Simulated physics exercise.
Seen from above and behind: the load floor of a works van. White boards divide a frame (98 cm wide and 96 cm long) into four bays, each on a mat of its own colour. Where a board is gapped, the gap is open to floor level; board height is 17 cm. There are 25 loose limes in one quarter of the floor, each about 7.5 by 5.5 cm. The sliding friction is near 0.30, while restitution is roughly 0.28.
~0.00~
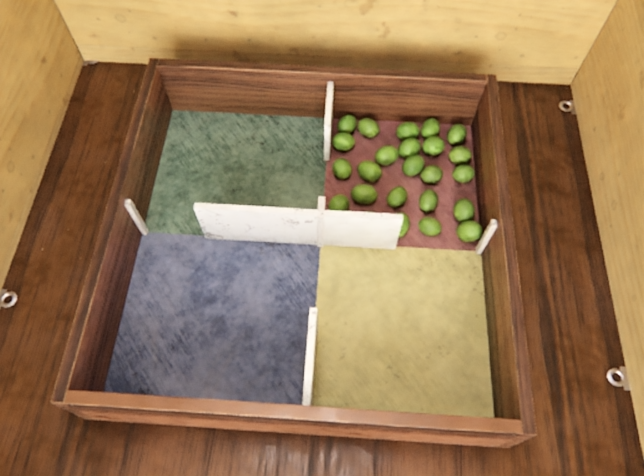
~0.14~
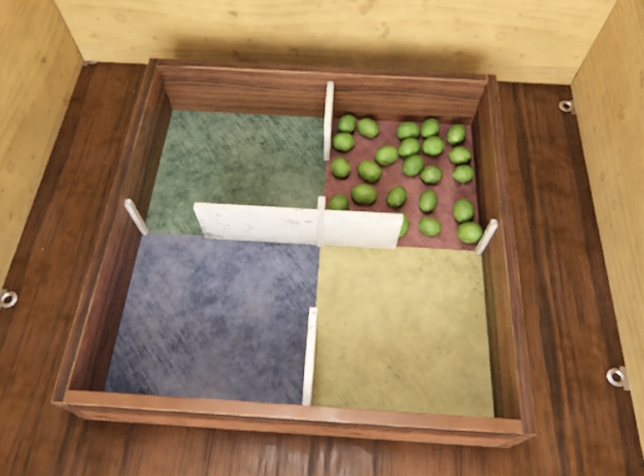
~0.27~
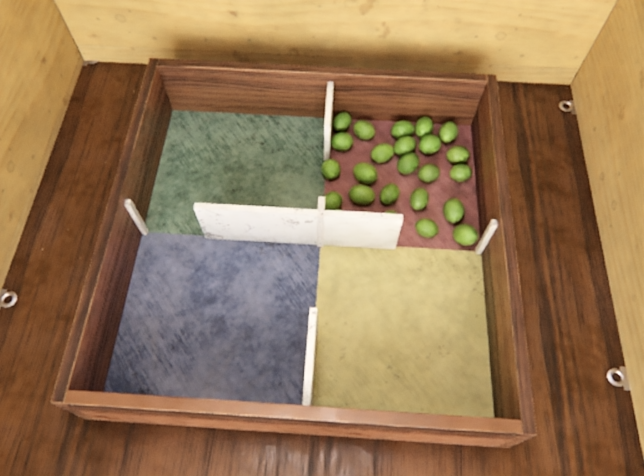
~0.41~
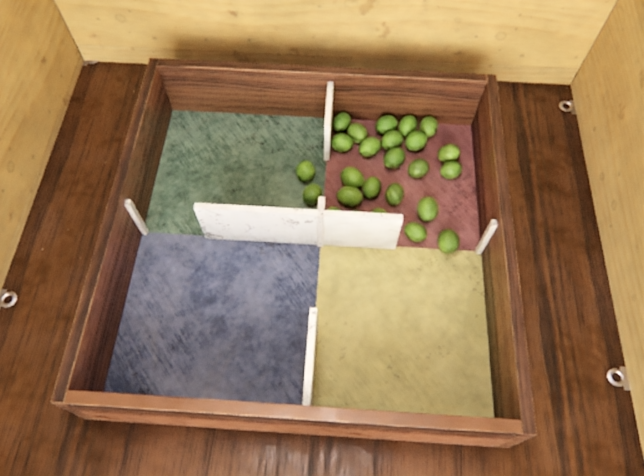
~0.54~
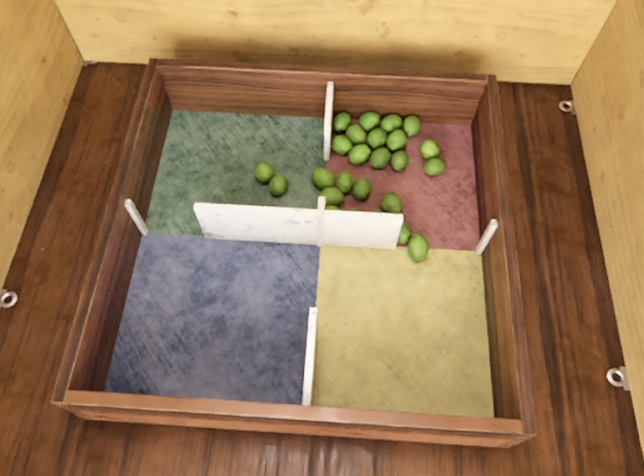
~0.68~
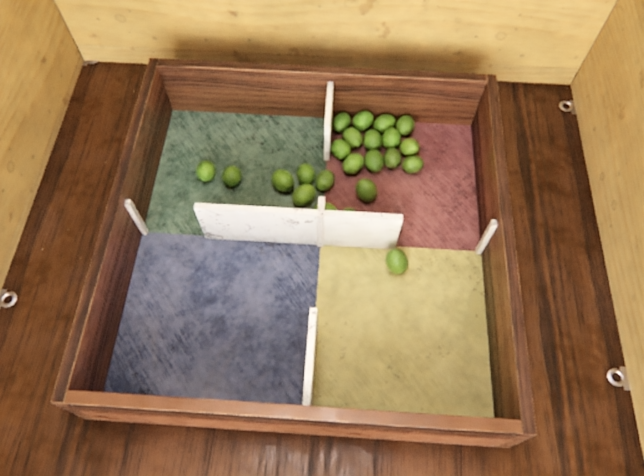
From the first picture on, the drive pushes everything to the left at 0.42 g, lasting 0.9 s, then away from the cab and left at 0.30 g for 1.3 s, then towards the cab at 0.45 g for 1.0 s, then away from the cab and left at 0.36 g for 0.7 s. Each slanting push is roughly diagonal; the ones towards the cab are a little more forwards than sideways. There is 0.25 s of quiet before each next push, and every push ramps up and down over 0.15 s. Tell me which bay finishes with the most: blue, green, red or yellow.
Green.
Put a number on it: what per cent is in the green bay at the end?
About 80 per cent.
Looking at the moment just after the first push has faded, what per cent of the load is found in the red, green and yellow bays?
Per cent by bay - red: 60, green: 40, yellow: 0.
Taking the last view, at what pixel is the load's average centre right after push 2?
The average place is at about (250, 208).
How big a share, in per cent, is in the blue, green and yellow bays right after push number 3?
The load sits as blue 0 per cent, green 60 per cent and yellow 0 per cent.
After push 1 (1.14 s), 14 in the red bay, 1 in the blue bay and 10 in the green bay.
After push 2 (2.69 s), 9 in the red bay, 4 in the blue bay and 12 in the green bay.
After push 3 (3.94 s), 9 in the red bay and 16 in the green bay.
After push 4 (4.89 s), 7 in the red bay and 18 in the green bay.
Final count (at 6.16 s), 5 in the red bay, 1 in the blue bay and 19 in the green bay.
